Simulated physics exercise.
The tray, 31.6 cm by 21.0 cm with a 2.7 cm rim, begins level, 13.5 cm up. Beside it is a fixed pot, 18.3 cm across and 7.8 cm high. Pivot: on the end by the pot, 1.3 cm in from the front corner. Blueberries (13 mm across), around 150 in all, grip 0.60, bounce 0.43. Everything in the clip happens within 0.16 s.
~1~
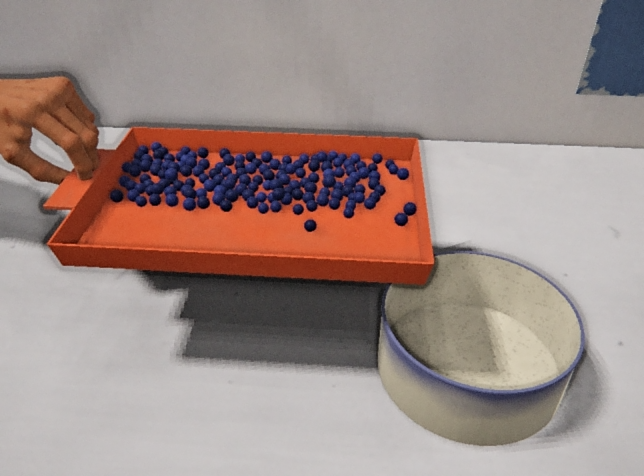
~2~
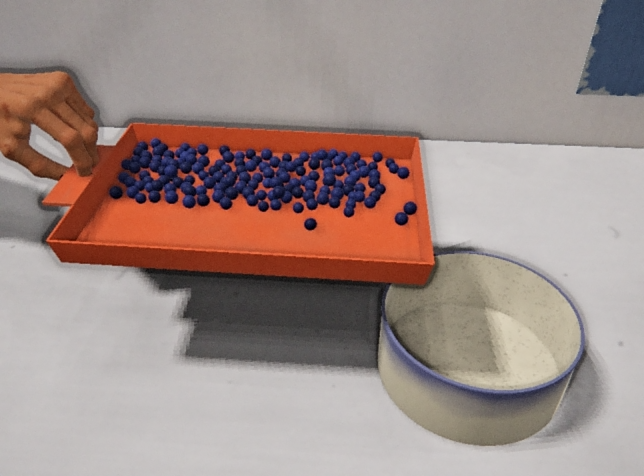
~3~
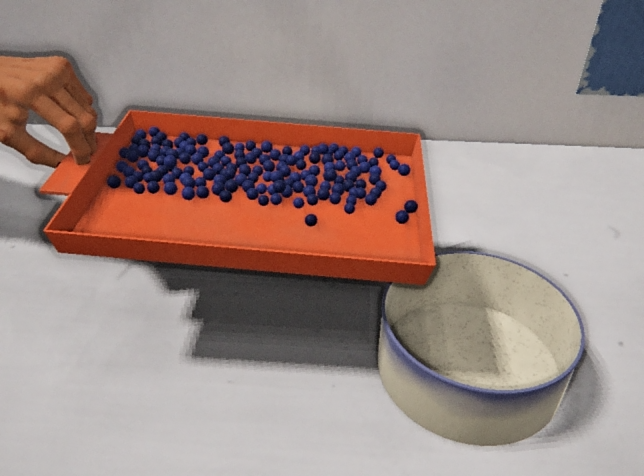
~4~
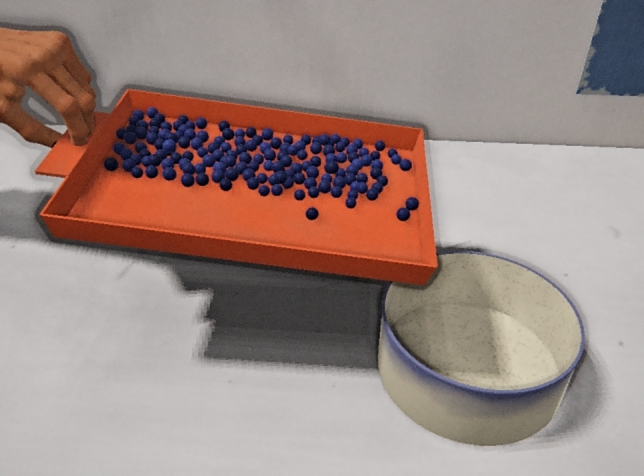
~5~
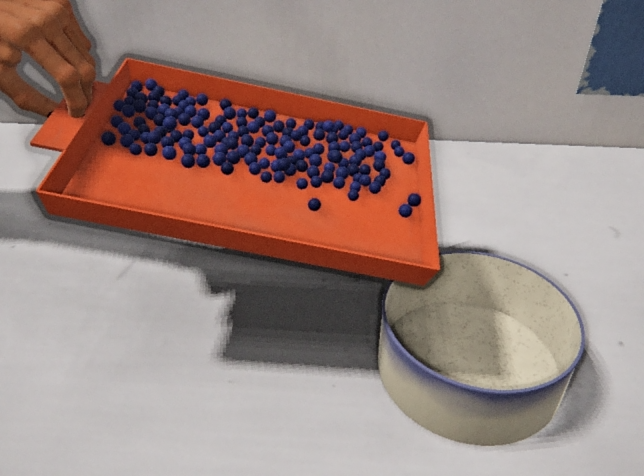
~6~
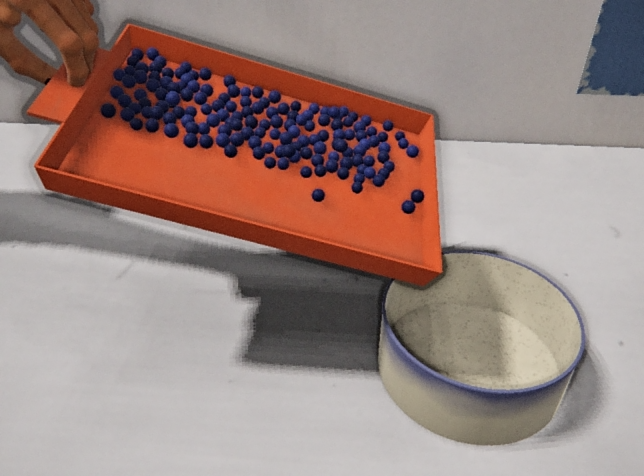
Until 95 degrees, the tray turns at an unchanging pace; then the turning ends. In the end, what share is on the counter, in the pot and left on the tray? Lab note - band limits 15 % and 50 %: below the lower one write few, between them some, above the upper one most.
Counter = some; pot = most; tray = few.
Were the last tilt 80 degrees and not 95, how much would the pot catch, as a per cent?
I'd say close to 55 percent.
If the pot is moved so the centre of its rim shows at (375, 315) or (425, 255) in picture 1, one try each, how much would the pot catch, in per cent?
Near 10 and 0 percent, one try each.
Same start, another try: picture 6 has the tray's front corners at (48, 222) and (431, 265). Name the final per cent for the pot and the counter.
Pot: 25, counter: 70.
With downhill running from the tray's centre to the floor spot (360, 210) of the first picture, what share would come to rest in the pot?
Something like 25 in a hundred.
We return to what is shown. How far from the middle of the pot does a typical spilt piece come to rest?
That comes to near 28 cm.
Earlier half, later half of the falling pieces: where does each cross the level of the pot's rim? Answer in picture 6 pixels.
(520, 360) or so first, later (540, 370).
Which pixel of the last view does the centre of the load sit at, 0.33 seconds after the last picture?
Near (450, 176).
Then, 0.20 s after the last picture, tilt 59 degrees; the tray holds 100 %, the pot 0 %.
Then, 0.33 s after the last picture, tilt 84 degrees; the tray holds 100 %, the pot 0 %.
Then, 0.60 s after the last picture, tilt 95 degrees; the tray holds 5 %, the pot 60 %.
In the end, counter 40 %, pot 60 %, tray 0 %.
